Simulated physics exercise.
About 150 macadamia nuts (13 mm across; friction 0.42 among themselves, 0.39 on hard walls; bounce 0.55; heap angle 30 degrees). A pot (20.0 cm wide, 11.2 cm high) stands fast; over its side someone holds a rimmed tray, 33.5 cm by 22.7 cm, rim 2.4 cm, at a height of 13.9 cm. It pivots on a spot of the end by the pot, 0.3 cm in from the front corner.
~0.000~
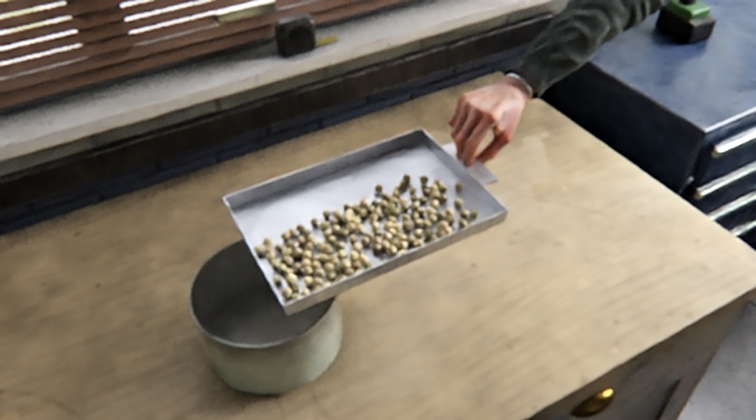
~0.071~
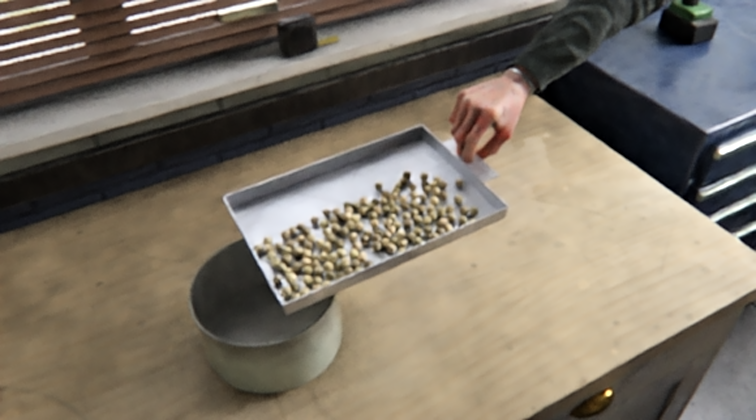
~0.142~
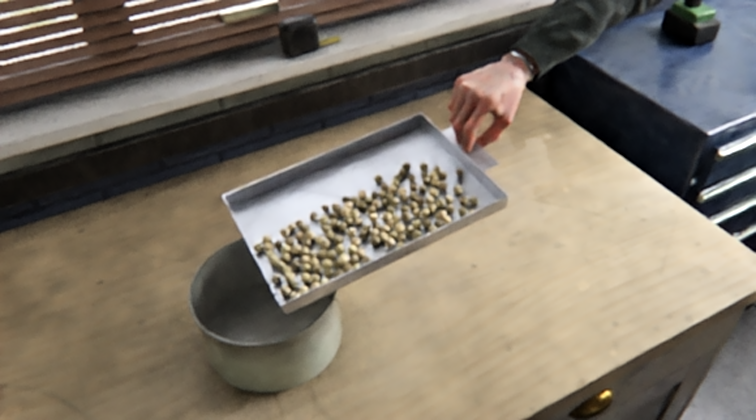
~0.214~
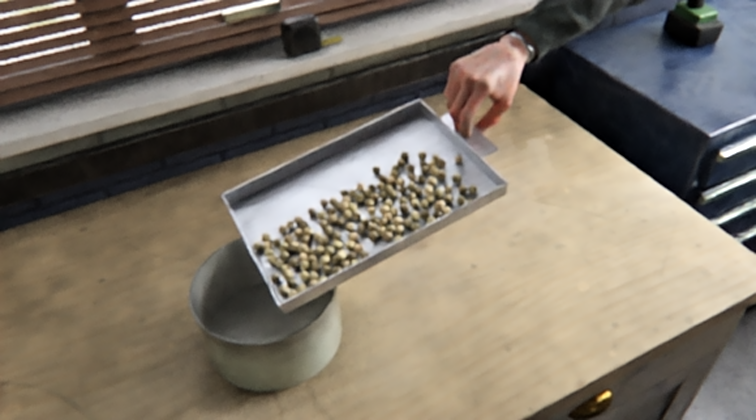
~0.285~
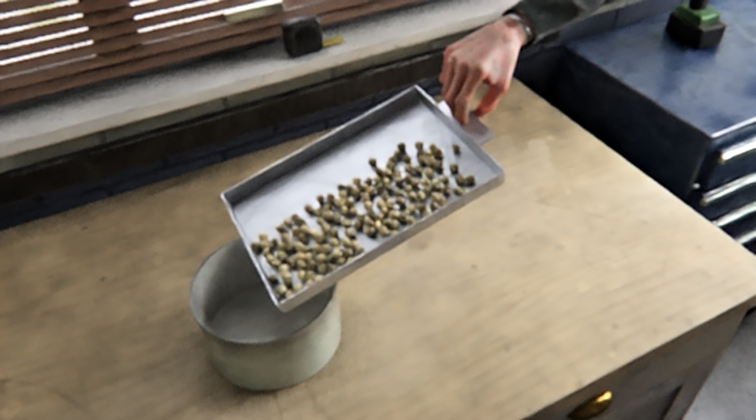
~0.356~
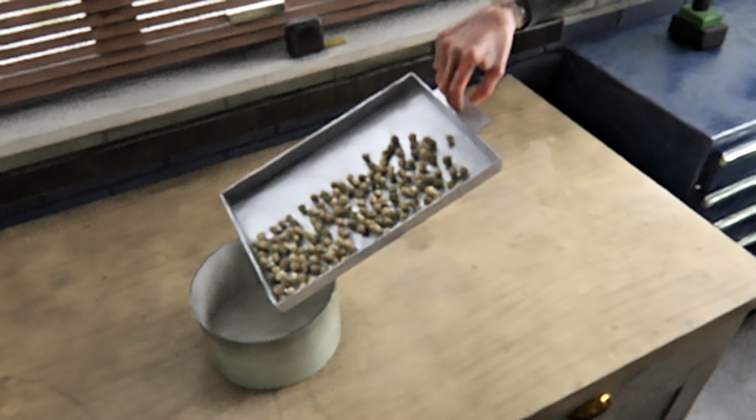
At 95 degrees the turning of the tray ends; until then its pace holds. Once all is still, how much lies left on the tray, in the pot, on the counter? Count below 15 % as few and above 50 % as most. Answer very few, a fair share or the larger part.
Tray very few, pot the larger part, counter a fair share.
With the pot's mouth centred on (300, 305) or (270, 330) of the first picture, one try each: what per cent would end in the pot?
About 45 and 70 per cent.
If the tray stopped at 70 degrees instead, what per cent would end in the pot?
Then about 0 per cent.
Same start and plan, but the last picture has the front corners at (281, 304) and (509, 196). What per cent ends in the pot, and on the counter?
Pot 0, counter 100.
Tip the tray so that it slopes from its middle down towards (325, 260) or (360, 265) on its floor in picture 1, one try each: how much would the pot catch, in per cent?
Some 10 and 0 per cent.
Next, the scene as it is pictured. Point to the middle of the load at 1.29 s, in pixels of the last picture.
Around (256, 240).
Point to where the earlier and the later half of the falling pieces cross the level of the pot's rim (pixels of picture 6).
First near (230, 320), later near (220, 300).
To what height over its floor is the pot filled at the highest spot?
About 2.5 cm.
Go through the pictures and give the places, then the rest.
The first frame shows tray tilt 0 degrees, front corners at (285, 303) and (506, 209); middle of the pieces at (368, 235); pot at (264, 285).
The second frame shows tray tilt 1 degrees, front corners at (284, 303) and (506, 206); middle of the pieces at (368, 233).
The third frame shows tray tilt 5 degrees, front corners at (282, 303) and (506, 195), lowest corner left front; middle of the pieces at (367, 228).
The fourth frame shows tray tilt 10 degrees, front corners at (280, 303) and (505, 182), lowest corner left front; middle of the pieces at (365, 222).
The fifth frame shows tray tilt 14 degrees, front corners at (278, 303) and (503, 170), lowest corner left front; middle of the pieces at (361, 217).
The sixth frame shows tray tilt 19 degrees, front corners at (276, 303) and (499, 158), lowest corner left front; middle of the pieces at (354, 215); pot at (264, 282). Its pace works out near 65 degrees a second.
After 0.91 s, tilt 55 degrees; the tray holds 100 %, the pot 0 %.
After 1.29 s, tilt 79 degrees; the tray holds 100 %, the pot 0 %.
Then, at 1.75 s, tilt 95 degrees; the tray holds 25 %, the pot 50 %.
By 2.9 s all is still; tray 0 %, pot 70 %, counter 30 %.
